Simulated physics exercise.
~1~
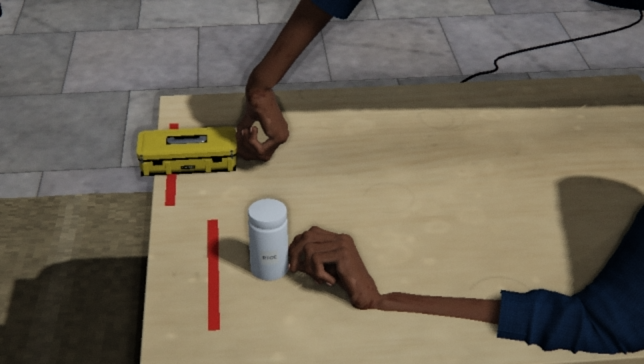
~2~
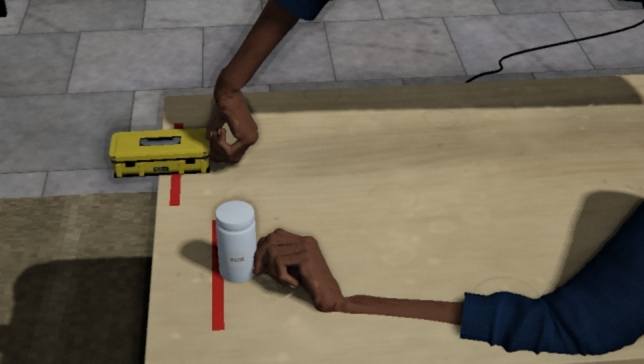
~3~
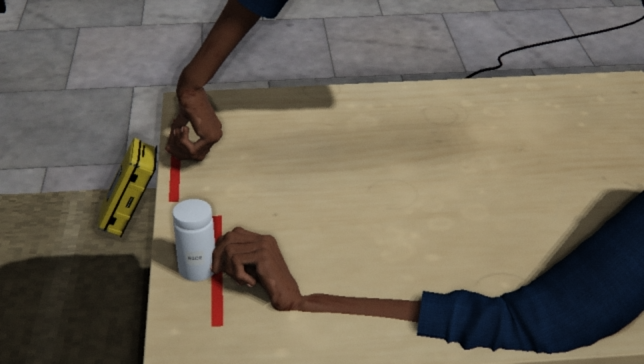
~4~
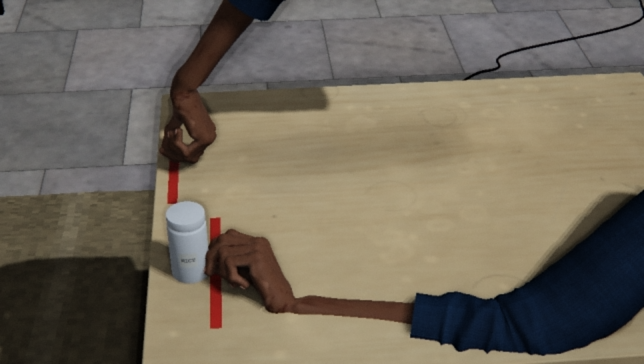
Yellow case tipping over the left edge of a table and dropping from view as two hands push it and a white jar, which stays upright on top.
